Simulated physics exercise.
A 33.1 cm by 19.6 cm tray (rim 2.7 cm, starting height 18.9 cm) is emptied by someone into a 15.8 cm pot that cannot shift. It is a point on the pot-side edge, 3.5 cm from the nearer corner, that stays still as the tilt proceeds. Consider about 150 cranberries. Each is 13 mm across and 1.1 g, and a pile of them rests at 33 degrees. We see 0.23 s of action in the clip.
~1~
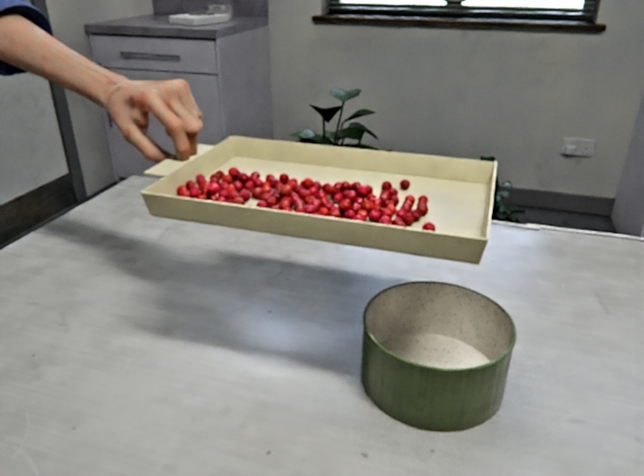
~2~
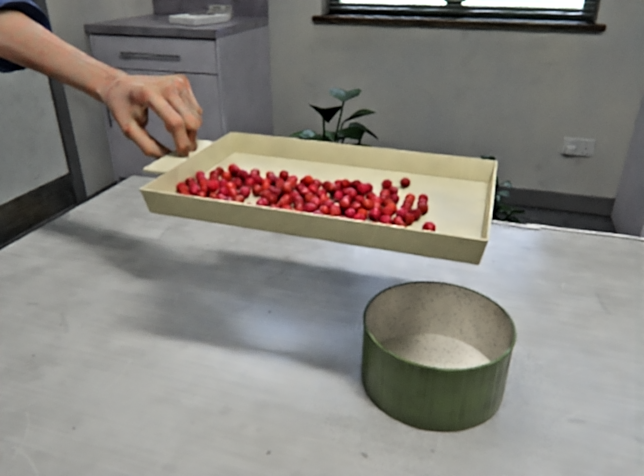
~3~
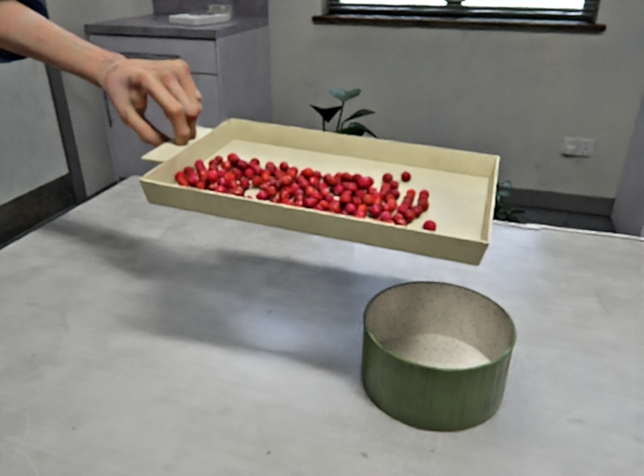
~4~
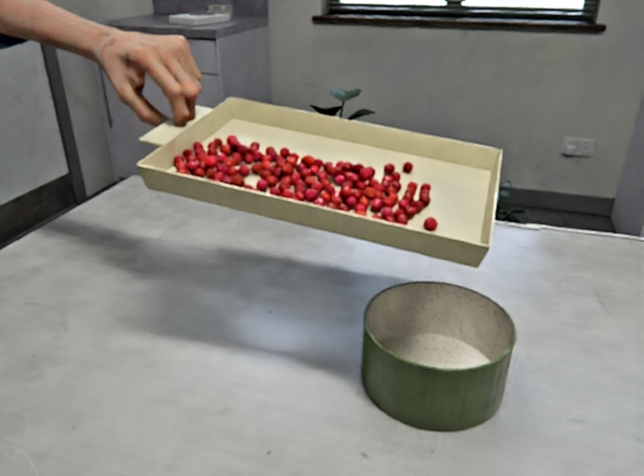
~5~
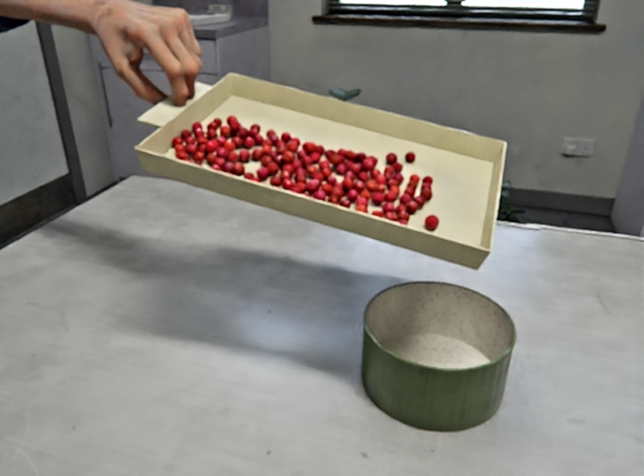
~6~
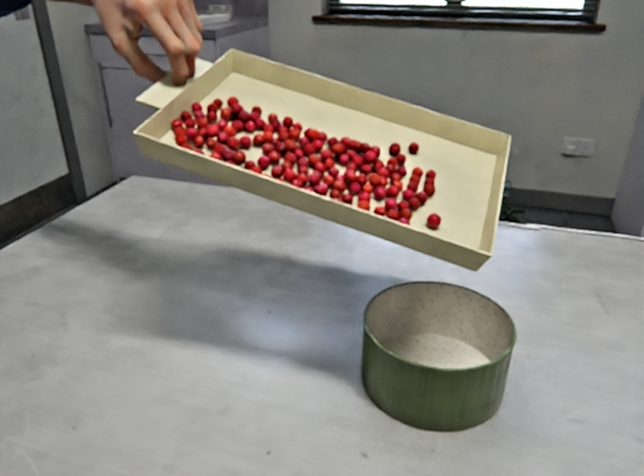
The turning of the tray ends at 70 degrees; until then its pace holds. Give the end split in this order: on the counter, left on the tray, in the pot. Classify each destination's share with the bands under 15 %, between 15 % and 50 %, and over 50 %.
Counter: Between 15 % and 50 %; left on the tray: Over 50 %; pot: Under 15 %.
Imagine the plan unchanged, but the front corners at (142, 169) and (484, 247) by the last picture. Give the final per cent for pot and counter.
You'd end with pot at 0 and counter at 5.
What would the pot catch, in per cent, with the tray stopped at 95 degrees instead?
In that case, near 0 percent.
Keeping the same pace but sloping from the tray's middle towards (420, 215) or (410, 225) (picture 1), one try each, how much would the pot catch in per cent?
Estimate: Some 0 % and some 0 % respectively.
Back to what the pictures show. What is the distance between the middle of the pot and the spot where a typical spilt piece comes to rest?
That comes to near 18 cm.
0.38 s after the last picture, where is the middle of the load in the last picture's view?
The load's centre is near (393, 158) at that time.
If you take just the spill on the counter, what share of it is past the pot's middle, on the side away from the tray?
Estimate: Roughly 100 per cent of the pieces.
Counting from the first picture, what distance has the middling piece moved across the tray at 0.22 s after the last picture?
Displacement on the tray: Roughly 4 cm.
Then, 0.22 s after the last picture, tilt 45 degrees; the tray holds 100 %, the pot 0 %.
Then, 0.38 s after the last picture, tilt 63 degrees; the tray holds 100 %, the pot 0 %.
Then, 0.65 s after the last picture, tilt 70 degrees; the tray holds 95 %, the pot 0 %.
In the end, counter 40 %, tray 60 %, pot 0 %.
